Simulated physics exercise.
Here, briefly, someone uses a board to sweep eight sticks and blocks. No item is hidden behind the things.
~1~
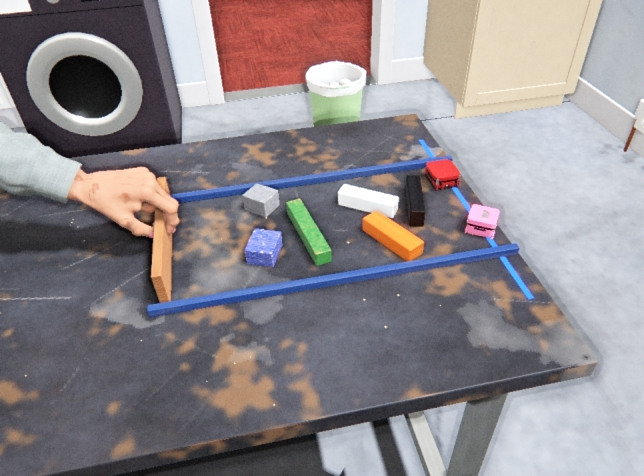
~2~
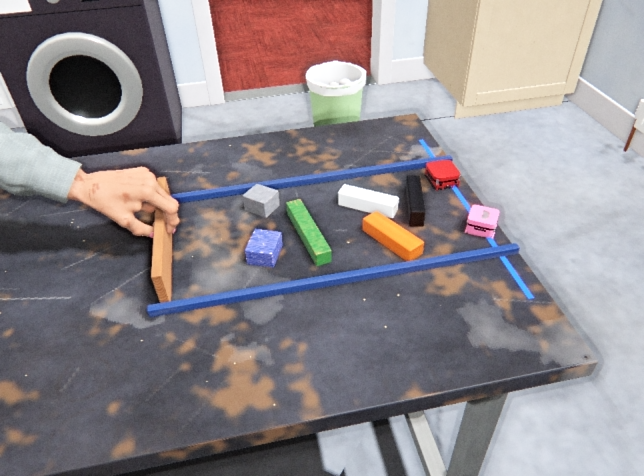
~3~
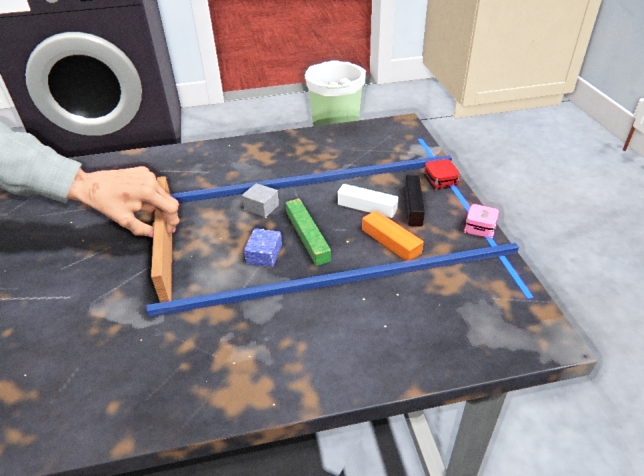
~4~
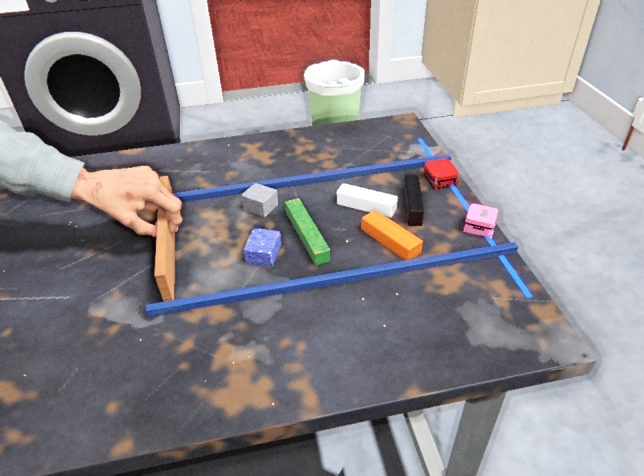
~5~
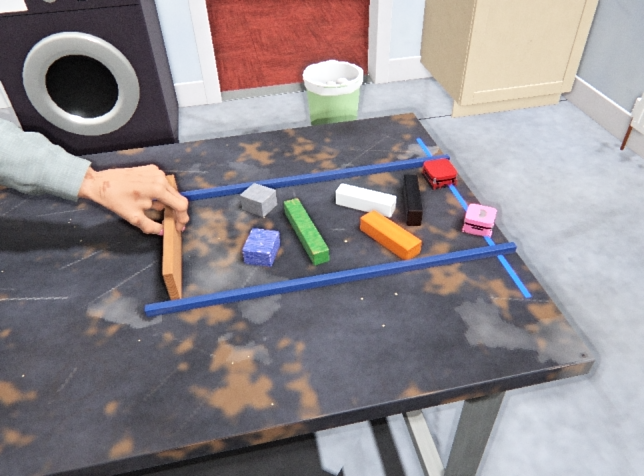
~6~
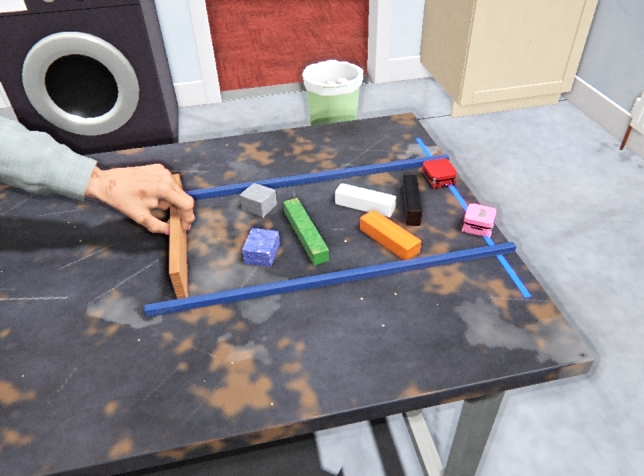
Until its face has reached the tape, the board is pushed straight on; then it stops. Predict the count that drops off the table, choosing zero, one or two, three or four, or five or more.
I predict the tally of drops will be no fewer than five.
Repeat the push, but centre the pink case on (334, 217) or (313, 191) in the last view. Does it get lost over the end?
Lab note - pink case, try one ends off, try two ends off.
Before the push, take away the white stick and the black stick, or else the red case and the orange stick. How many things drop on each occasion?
Going first to second: 4 and 4.
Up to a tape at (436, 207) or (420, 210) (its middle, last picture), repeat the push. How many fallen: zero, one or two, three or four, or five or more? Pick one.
Place by place: Three or four, then 1 or 2.
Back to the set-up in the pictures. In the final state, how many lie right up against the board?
2.
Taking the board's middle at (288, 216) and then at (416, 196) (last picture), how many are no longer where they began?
Counts: 3 and 8.
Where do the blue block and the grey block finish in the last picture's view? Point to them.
They end up close to (486, 209) and (453, 163).
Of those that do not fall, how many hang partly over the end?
I'd say 2 of them.
A little later, none off yet; pink case at rest near (479, 222); red case at rest near (439, 174); black stick at rest near (412, 199).
Next, none off yet; pink case at rest near (479, 222); red case at rest near (439, 174); black stick shifted a little near (426, 198).
Later still, one off so far; pink case on its side near (512, 253); red case tilted a little near (462, 165); black stick shifted about its own width near (475, 187).
When it is over, the number that fall off is five or more; down, green bar, white stick, orange stick, black stick, red case and pink case.
